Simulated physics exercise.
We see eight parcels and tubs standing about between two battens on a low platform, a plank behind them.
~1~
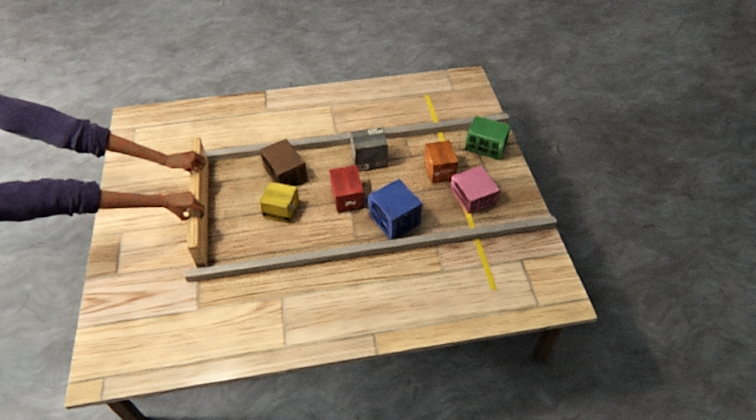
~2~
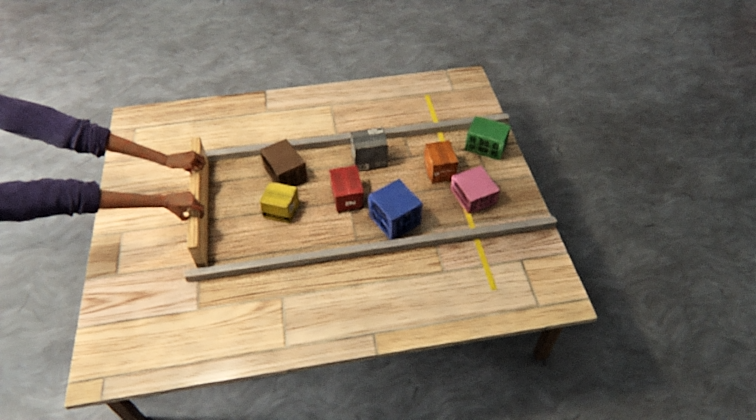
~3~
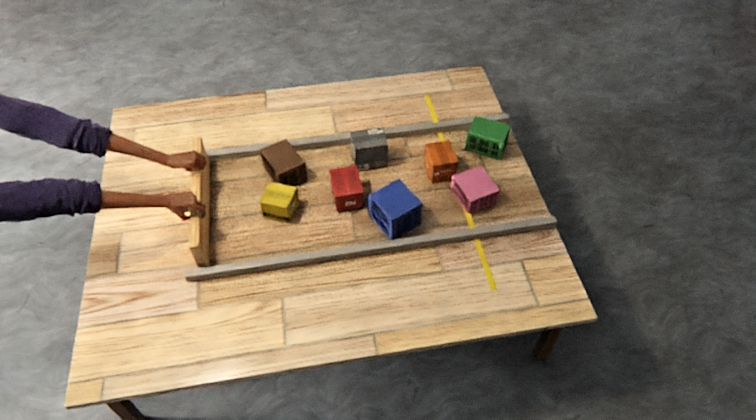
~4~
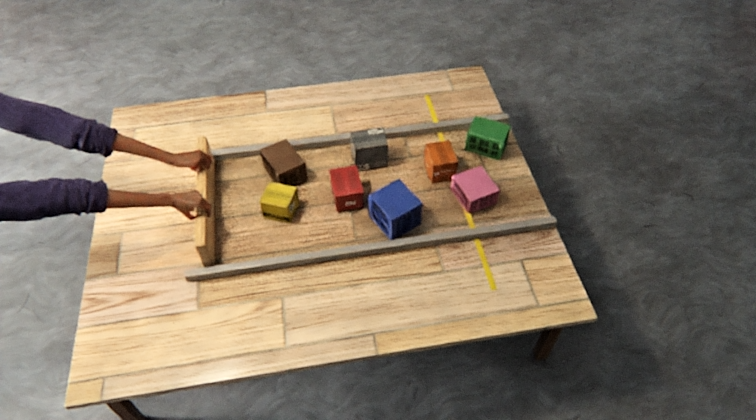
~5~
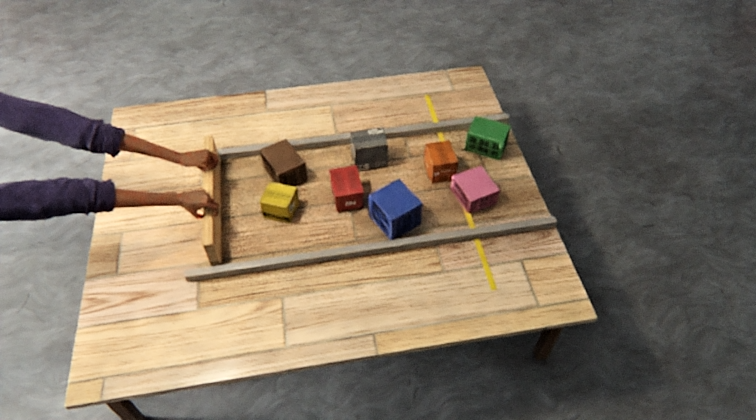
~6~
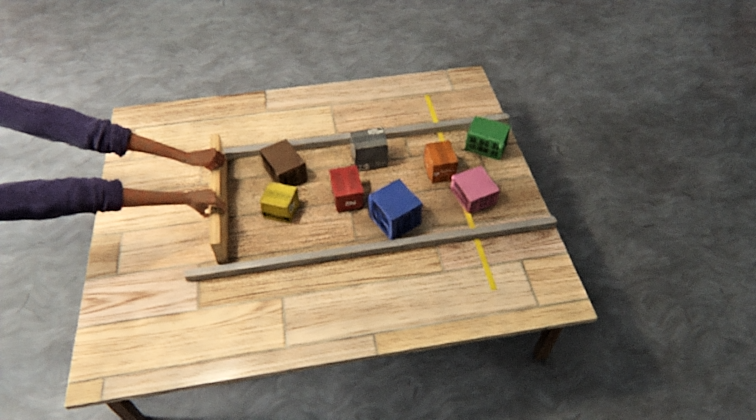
To begin with, two hands hold a wooden plank upright at the left end of two grey battens on a wooden platform, with eight coloured parcels and tubs standing between them. The hands then slide the plank slightly to the right, towards the brown and yellow ones, while all eight stay still.
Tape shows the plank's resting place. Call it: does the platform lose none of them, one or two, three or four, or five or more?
It loses one or two.
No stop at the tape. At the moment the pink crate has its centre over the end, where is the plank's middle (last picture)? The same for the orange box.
Approx. (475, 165) for the first, approx. (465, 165) for the second.
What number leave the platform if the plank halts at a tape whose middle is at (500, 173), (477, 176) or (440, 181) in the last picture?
First 5, then 3, then 0.
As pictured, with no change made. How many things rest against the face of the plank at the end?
It ends up touching 3.
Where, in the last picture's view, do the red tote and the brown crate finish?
In the last picture, roughly (498, 168) and (462, 144).
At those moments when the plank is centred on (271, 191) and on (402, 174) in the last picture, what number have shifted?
Answer - first 2, then 7.
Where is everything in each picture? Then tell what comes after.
Green crate (488, 138); pink crate (475, 190); orange box (440, 162); plank (199, 201); tape (456, 179), in the first frame.
Pink crate (475, 190); brown crate (284, 165), in the second frame.
Orange box (440, 162); yellow parcel (280, 203), in the third frame.
Green crate (488, 138); grey parcel (369, 150), in the fourth frame.
Pink crate (475, 190); blue crate (395, 210), in the fifth frame.
Green crate (488, 138); pink crate (475, 190); orange box (440, 162); plank (219, 198); tape (456, 179), in the sixth frame.
Soon after, none off yet; green crate at rest near (488, 138); pink crate at rest near (475, 190); orange box at rest near (440, 162).
In the end, the number that fall off is one or two; gone, green crate.
